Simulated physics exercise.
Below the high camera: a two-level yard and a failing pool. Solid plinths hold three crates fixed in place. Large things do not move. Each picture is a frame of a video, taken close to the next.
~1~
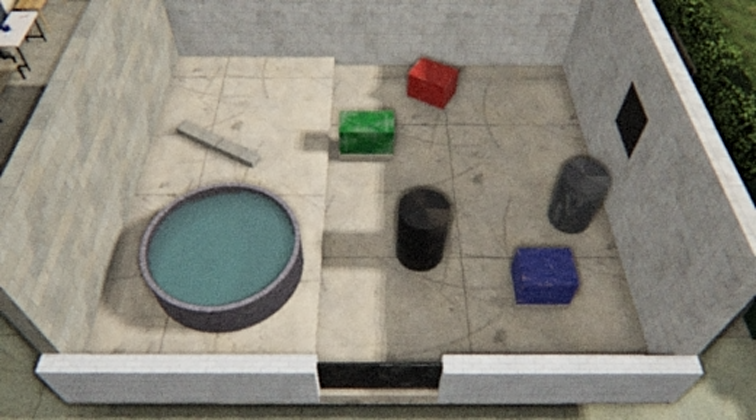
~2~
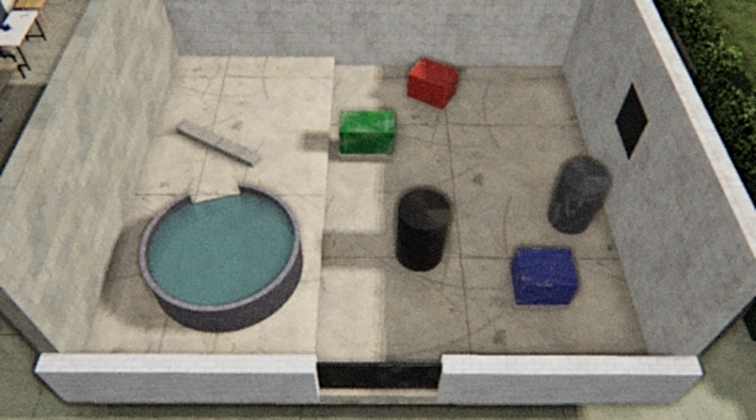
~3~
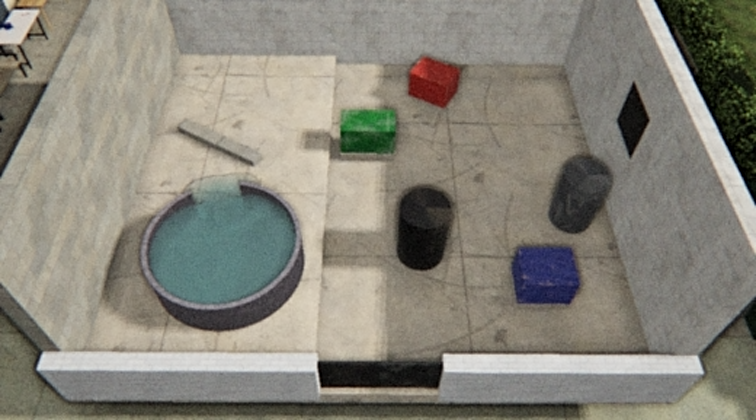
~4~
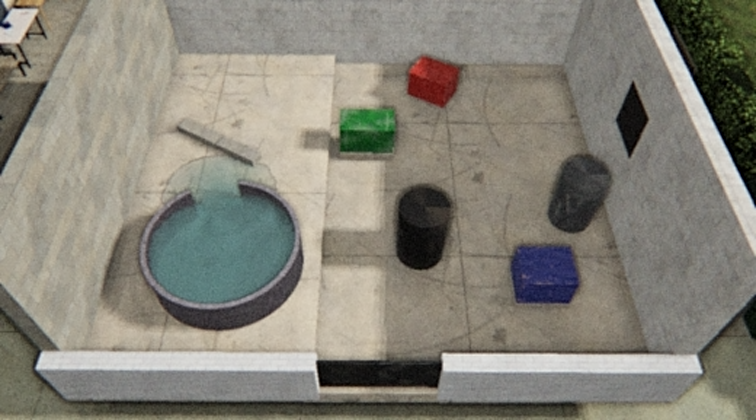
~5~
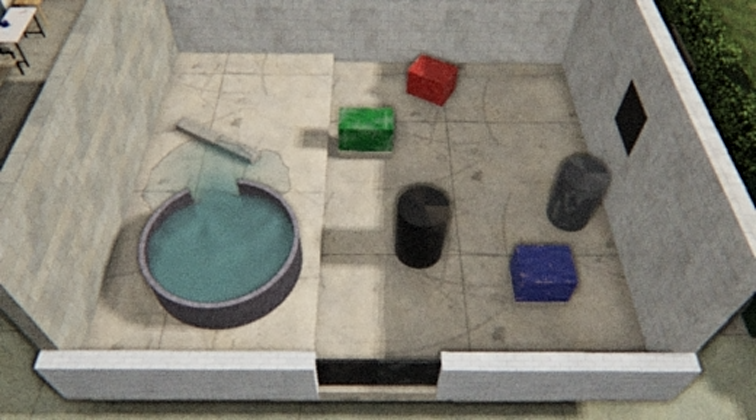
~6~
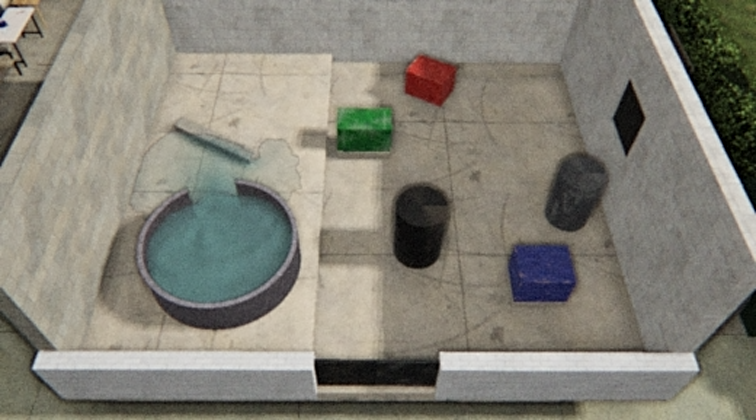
In a walled two-level yard with colored boxes and dark cylinders, a gap opens on the far side of a round pool, and water pours out, spreading across the pale floor around a gray slab while everything else stays still.
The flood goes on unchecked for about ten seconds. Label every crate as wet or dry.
Blue crate: Dry; red crate: Wet; green crate: Dry.
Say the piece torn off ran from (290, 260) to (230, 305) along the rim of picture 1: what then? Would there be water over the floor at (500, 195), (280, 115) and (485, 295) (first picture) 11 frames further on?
Point by point: Unwetted, unwetted, drenched.
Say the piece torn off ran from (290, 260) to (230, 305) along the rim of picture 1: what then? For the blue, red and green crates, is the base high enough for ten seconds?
As it turns out, the blue crate is swamped, the red crate is swamped, and the green crate stays unwetted.
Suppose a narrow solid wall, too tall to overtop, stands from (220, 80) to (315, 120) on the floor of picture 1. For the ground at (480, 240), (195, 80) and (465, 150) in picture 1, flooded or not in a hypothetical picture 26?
First unwetted, then inundated, then unwetted.
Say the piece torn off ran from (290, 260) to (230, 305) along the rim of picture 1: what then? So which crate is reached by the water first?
My pick is the crate marked blue.
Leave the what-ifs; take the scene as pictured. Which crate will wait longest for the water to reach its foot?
Crate: The blue crate.
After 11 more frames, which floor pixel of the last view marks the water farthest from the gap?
My pick would be pixel (177, 55).
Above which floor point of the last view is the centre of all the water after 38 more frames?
The water's middle lies around (247, 173).
A moment on, water covers 15 % of the floor; the blue crate not reached, the red crate not reached, the green crate not reached.
Next, water covers 25 % of the floor; the blue crate not reached, the red crate not reached, the green crate water round its plinth.
Then, water covers 30 % of the floor; the blue crate not reached, the red crate water round its plinth, the green crate water round its plinth.
Later, water covers 45 % of the floor; the blue crate not reached, the red crate water round its plinth, the green crate water round its plinth.
In the end, water covers 85 % of the floor; the blue crate stayed above the water, the red crate was topped, the green crate stayed above the water.
